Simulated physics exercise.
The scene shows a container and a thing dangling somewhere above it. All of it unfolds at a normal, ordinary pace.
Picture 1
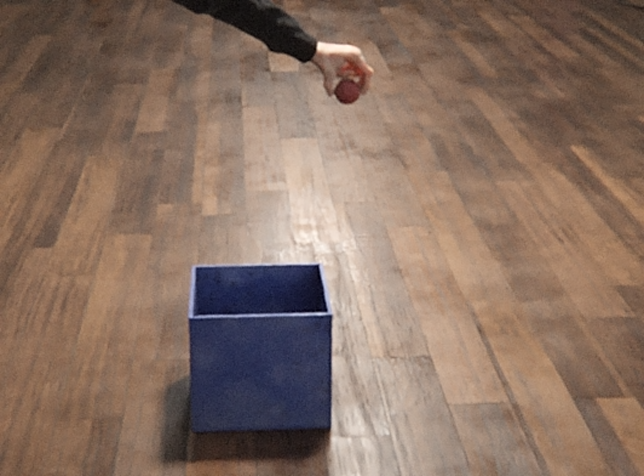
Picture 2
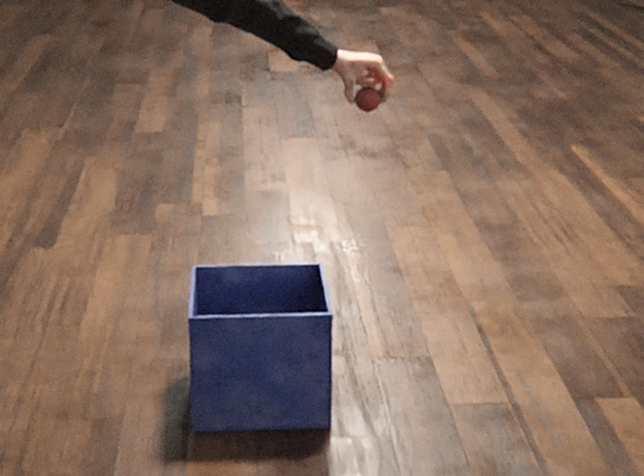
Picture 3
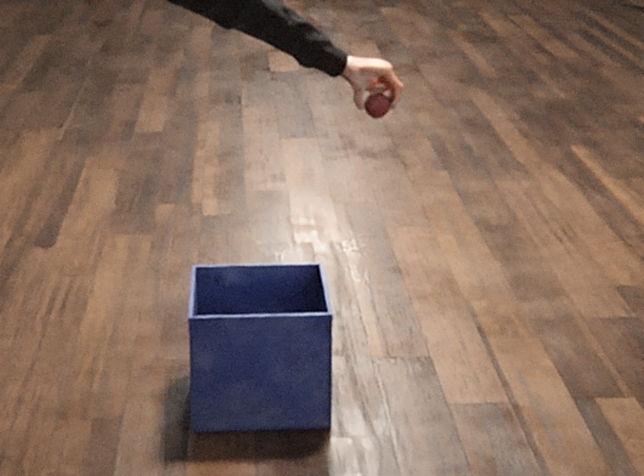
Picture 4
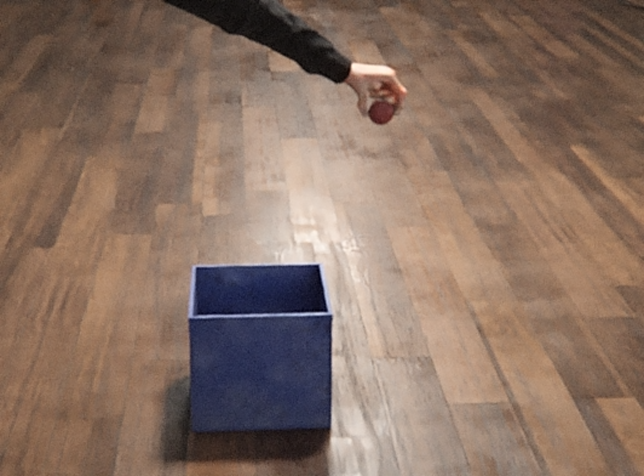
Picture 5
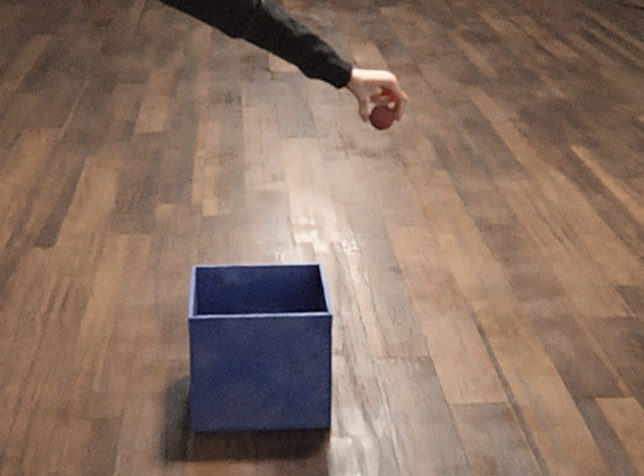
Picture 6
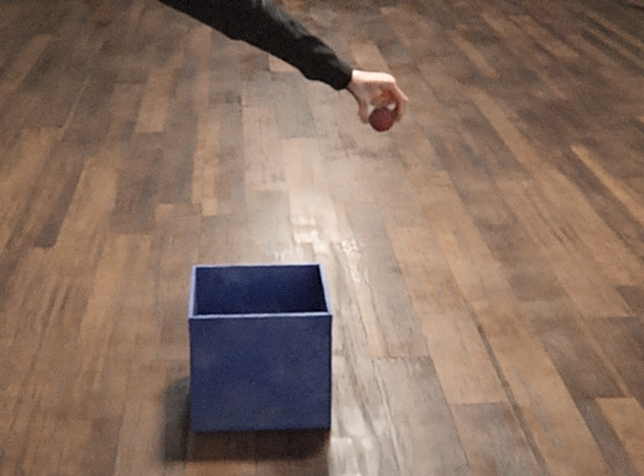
On a wooden floor with an open blue box, a hand in a dark sleeve held a small red object in the air, moved it slightly right and down, then kept it still.
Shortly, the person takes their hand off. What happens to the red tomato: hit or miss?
So the red tomato goes wide in the end.
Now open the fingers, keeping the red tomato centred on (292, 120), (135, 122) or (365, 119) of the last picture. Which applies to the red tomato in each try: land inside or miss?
The first time it gets in, the second time it drops outside, the third time it drops outside.
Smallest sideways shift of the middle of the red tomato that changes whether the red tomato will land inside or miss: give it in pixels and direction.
Move it 56 pixels left.
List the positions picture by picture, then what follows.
The first picture shows still on the way; red tomato (347, 92); crate (260, 344).
The second picture shows still on the way; red tomato (368, 99); crate (260, 344).
The third picture shows still on the way; red tomato (377, 106); crate (260, 344).
The fourth picture shows still on the way; red tomato (381, 112); crate (260, 344).
The fifth picture shows still on the way; red tomato (382, 117); crate (260, 344).
The sixth picture shows in place, still held; red tomato (382, 119); crate (260, 344).
Then, 0.24 s after the last picture, red tomato falling near (380, 210).
At rest, the red tomato misses, near (376, 384).
